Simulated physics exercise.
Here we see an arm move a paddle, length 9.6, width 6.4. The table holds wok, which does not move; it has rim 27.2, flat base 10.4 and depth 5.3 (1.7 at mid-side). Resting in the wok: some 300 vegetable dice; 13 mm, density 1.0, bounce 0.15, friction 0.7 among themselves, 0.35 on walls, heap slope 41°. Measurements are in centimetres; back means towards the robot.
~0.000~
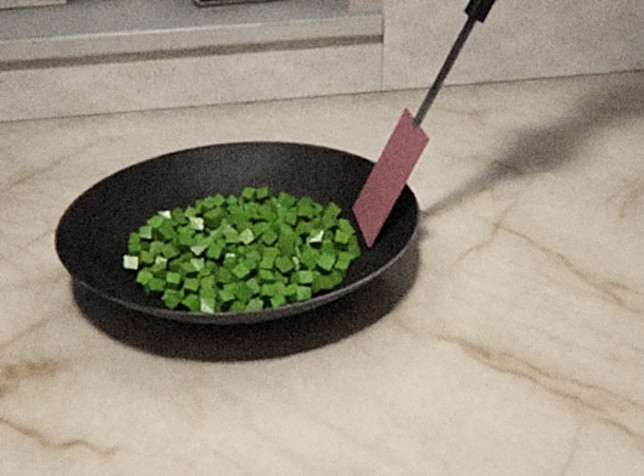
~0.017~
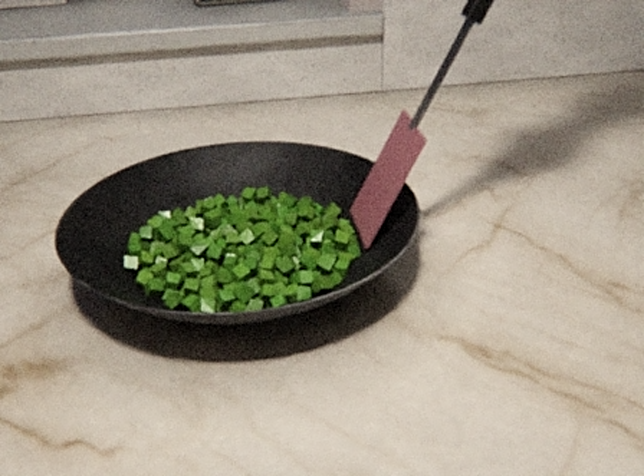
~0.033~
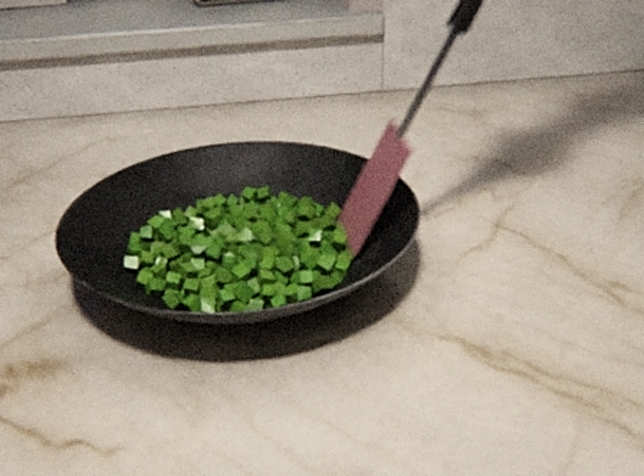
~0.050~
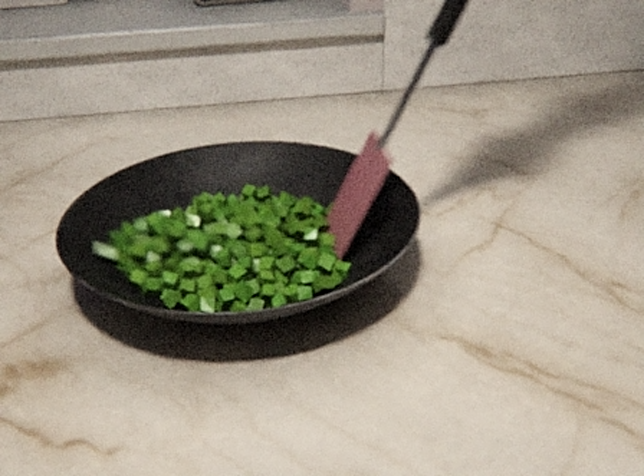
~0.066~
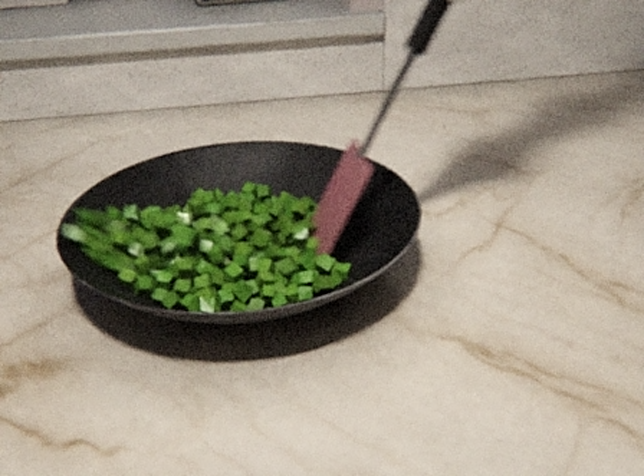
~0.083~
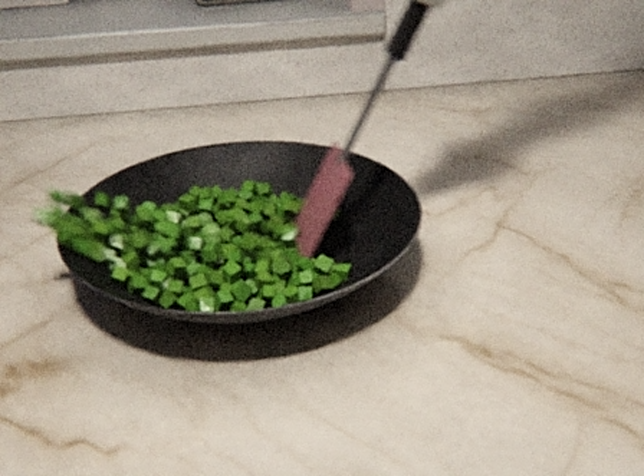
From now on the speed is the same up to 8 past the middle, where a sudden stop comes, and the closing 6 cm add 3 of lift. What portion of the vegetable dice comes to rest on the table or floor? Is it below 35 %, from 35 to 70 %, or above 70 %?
From 35 to 70 %.
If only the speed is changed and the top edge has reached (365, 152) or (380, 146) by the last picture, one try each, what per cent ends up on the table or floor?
Estimates: About 40 %, about 30 %.
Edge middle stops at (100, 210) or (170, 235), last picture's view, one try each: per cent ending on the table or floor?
First try about 55 percent, second about 30 percent.
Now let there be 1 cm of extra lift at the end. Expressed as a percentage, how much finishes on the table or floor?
40 %.
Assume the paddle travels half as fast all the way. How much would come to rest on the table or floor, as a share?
I'd expect near 25 per cent.
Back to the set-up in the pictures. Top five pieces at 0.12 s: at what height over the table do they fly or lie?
They are around 10 cm up.
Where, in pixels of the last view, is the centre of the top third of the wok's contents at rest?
Roughly (143, 254).
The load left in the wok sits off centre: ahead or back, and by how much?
It rests close to 3.0 centimetres ahead of centre.
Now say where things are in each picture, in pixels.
Paddle top edge at (417, 122), sloping 63°; upper third of the load around (249, 240), from x 130 to 355, top at y 195; 300 in the wok, in the first picture.
Paddle top edge at (415, 124), sloping 63°; upper third of the load around (249, 240), from x 130 to 355, top at y 195, in the second picture.
Paddle top edge at (401, 133), sloping 63°; upper third of the load around (248, 239), from x 130 to 345, top at y 195, in the third picture.
Paddle top edge at (382, 145), sloping 63°; upper third of the load around (224, 241), from x 105 to 345, top at y 195, in the fourth picture.
Paddle top edge at (362, 153), sloping 63°; upper third of the load around (203, 232), from x 75 to 345, top at y 190, in the fifth picture.
Paddle top edge at (343, 158), sloping 63°; upper third of the load around (176, 228), from x 45 to 345, top at y 190; 298 in the wok, 2 on the blade or in flight, in the sixth picture.
By 0.12 s, sloping 63°, highest piece 11 above the table; 285 in the wok, 15 on the blade or in flight.
By 0.17 s, sloping 63°, highest piece 12 above the table; 272 in the wok, 28 on the blade or in flight.
By 0.39 s, sloping 63°, highest piece 7 above the table; 173 in the wok, 115 on the table or floor, 12 on the blade or in flight.
By 1.44 s, sloping 63°, highest piece 6 above the table; 173 in the wok, 127 on the table or floor.
Final count, 173 in the wok, 127 on the table or floor. That is 42 % on the table or floor.
